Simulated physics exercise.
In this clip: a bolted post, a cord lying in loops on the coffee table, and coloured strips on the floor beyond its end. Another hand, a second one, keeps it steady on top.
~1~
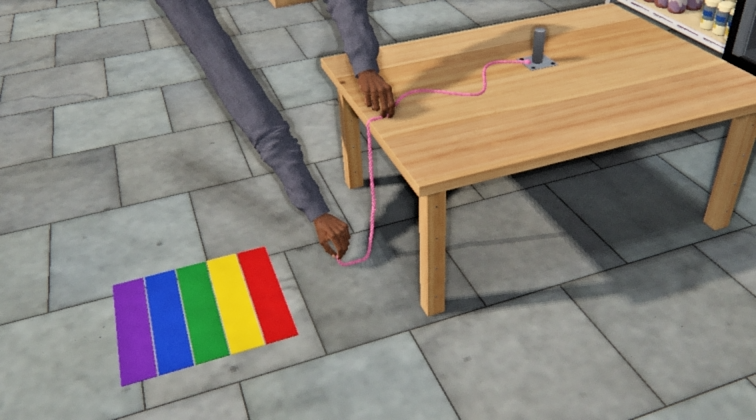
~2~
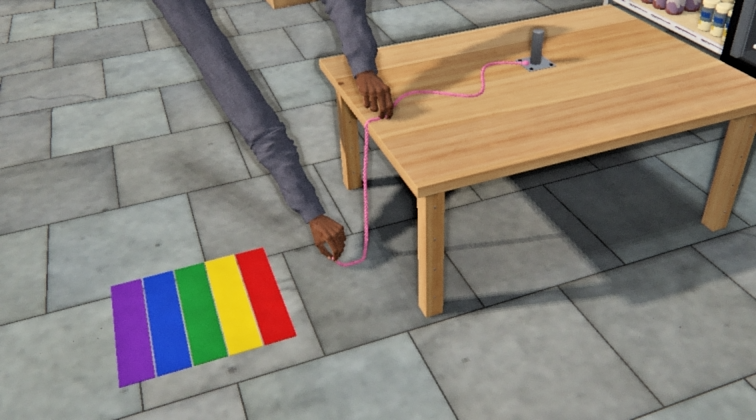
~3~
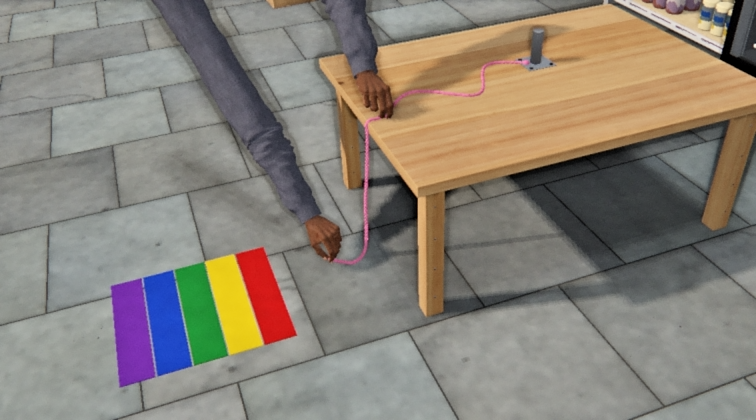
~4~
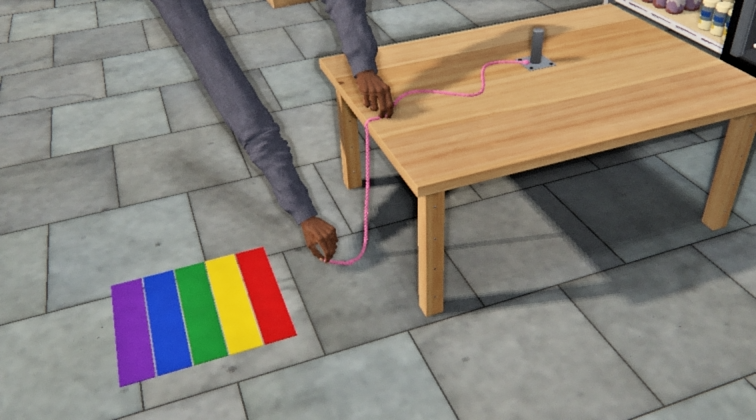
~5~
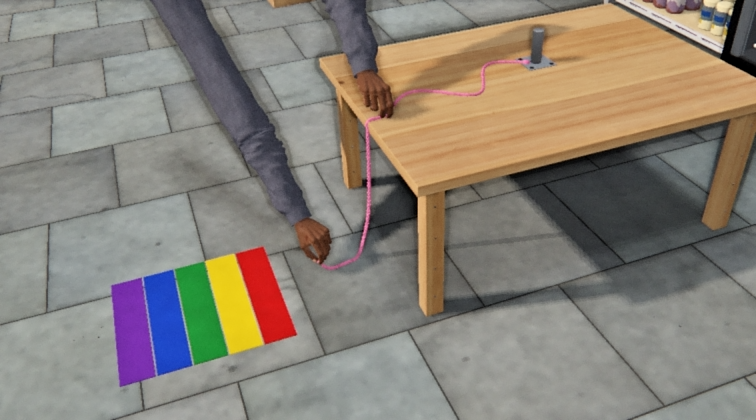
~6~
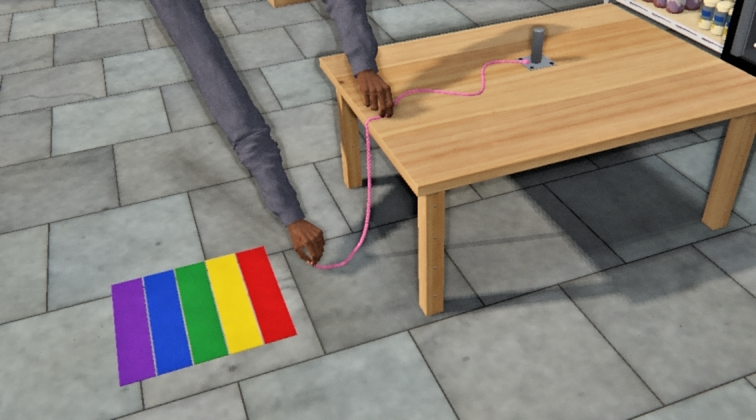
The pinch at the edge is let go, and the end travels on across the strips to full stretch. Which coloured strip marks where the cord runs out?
Blue.
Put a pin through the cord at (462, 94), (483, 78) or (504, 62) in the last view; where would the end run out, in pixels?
Near (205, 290), then (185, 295), then (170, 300).
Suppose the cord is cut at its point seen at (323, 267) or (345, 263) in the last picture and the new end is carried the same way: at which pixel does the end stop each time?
Estimated pixels: (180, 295) then (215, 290).
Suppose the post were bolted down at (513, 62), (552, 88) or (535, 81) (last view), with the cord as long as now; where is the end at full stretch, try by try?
Somewhere near (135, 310), (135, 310) and (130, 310), in that order.
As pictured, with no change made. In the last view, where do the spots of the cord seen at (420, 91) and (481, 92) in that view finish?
One finishes at (388, 108) and the other at (442, 91).
A little later, end near (230, 285); over yellow.
Next, end near (186, 296); over green.
When it is tight, end near (162, 303); over blue. It halts on the blue strip.
